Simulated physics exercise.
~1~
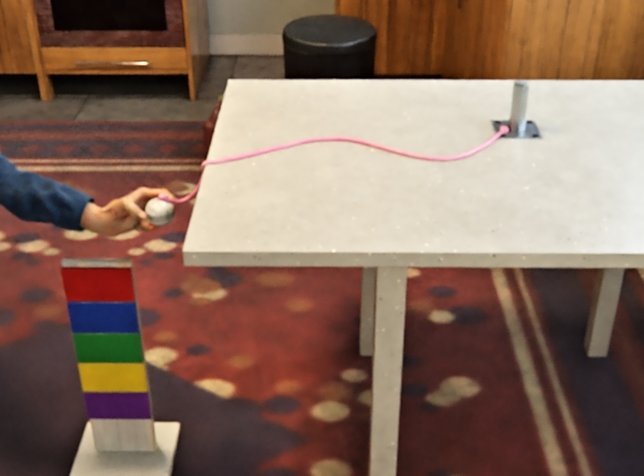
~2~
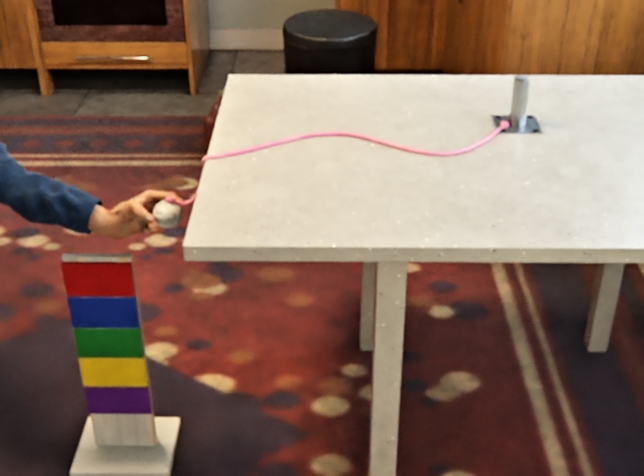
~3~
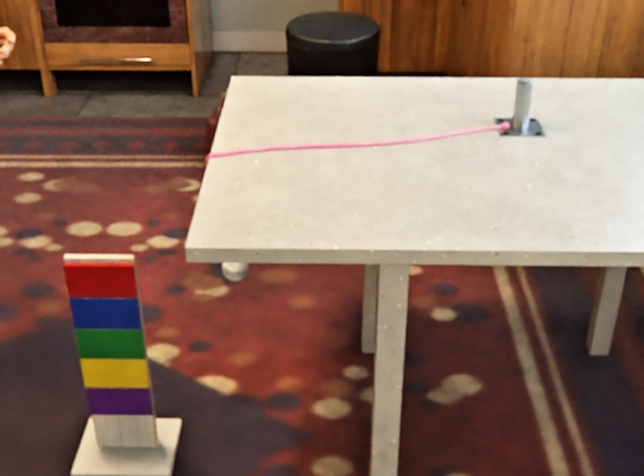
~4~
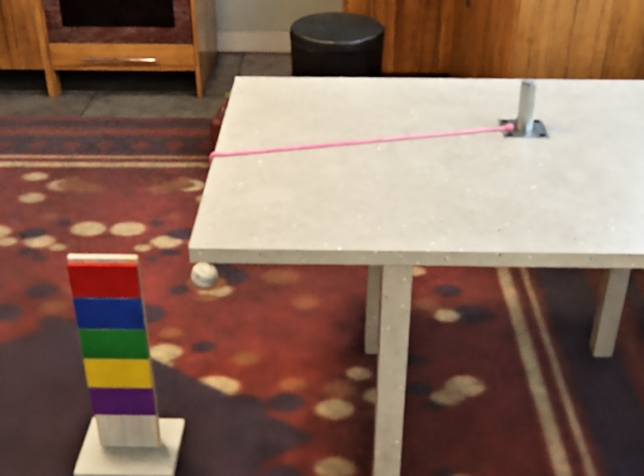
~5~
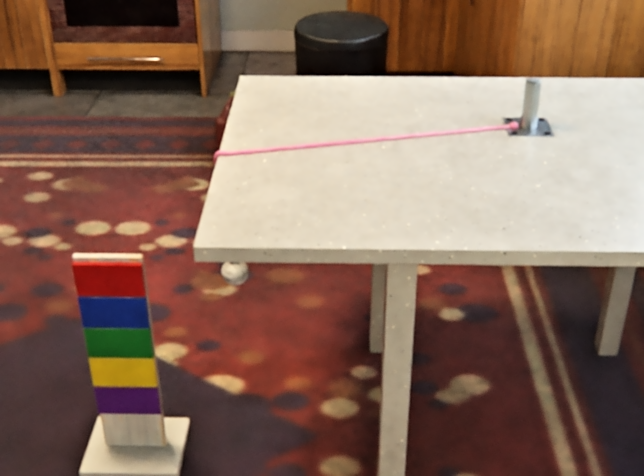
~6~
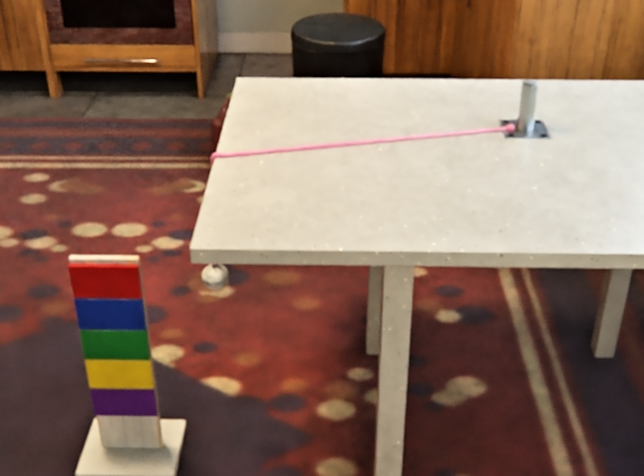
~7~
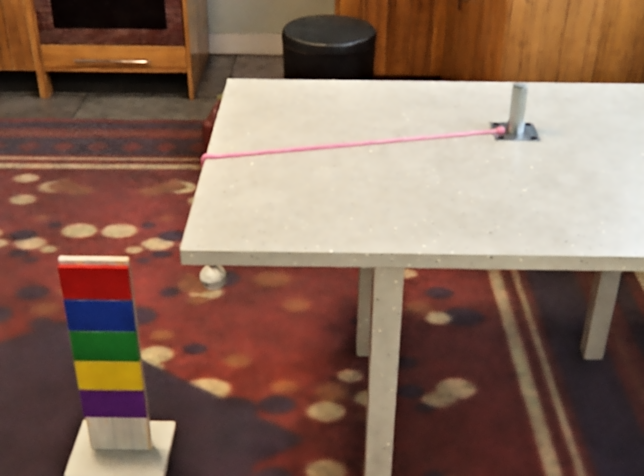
A white ball on a pink cord is released, swings, and hangs level with red.
